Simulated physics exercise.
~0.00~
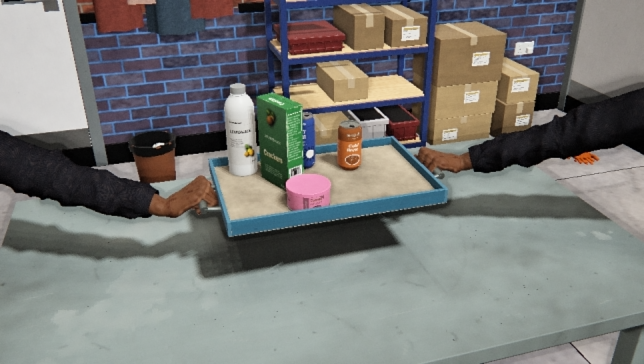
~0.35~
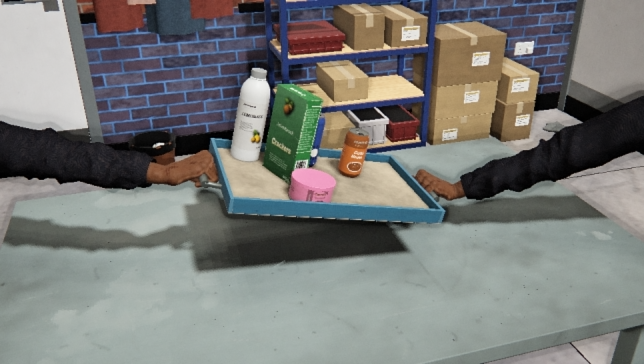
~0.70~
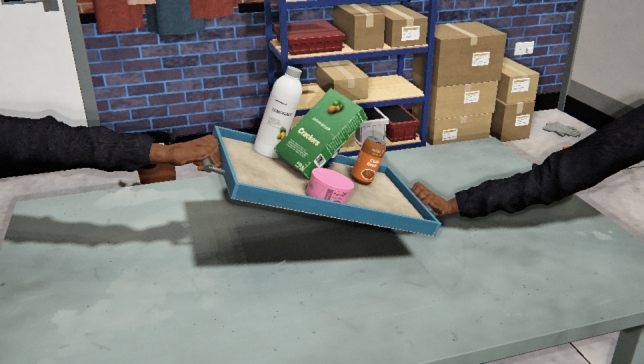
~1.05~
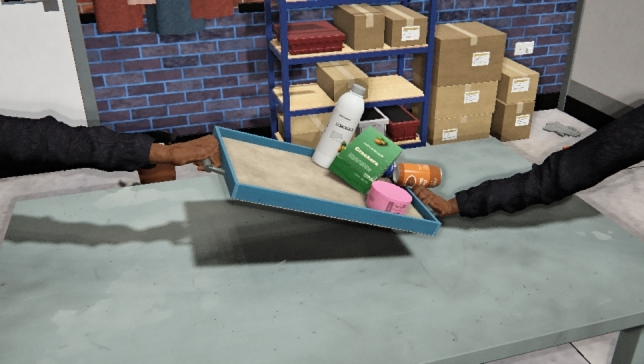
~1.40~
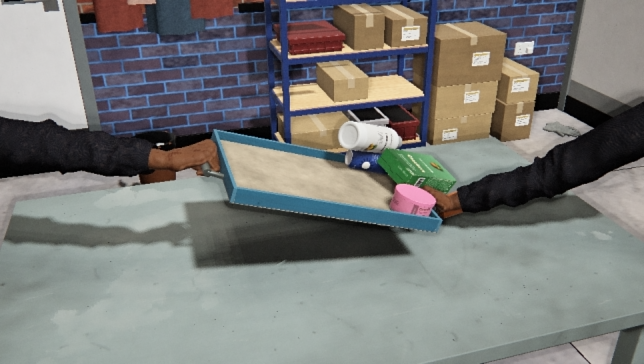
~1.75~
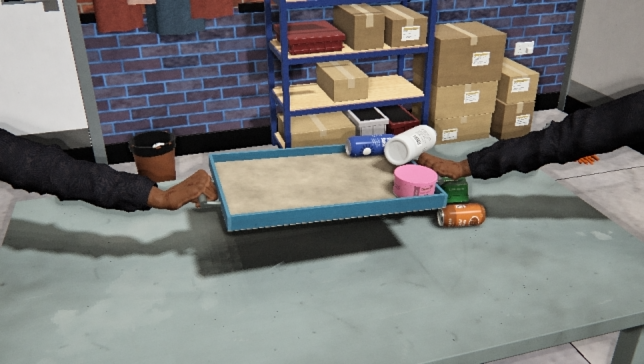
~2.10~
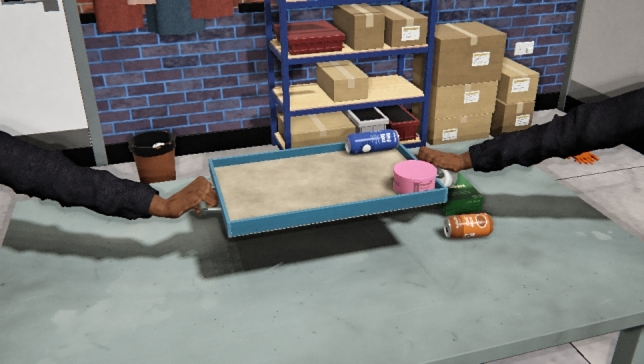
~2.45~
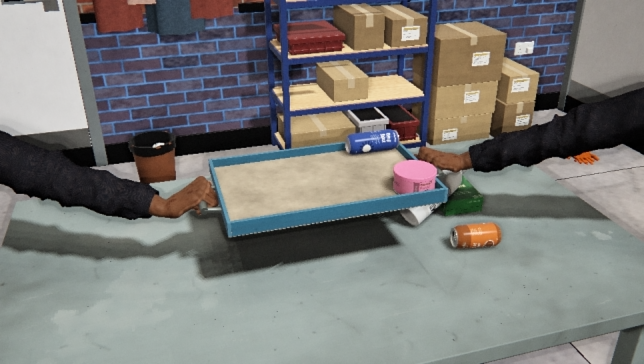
In a storeroom, two hands tip a tray rightward, spill three items, then level it.
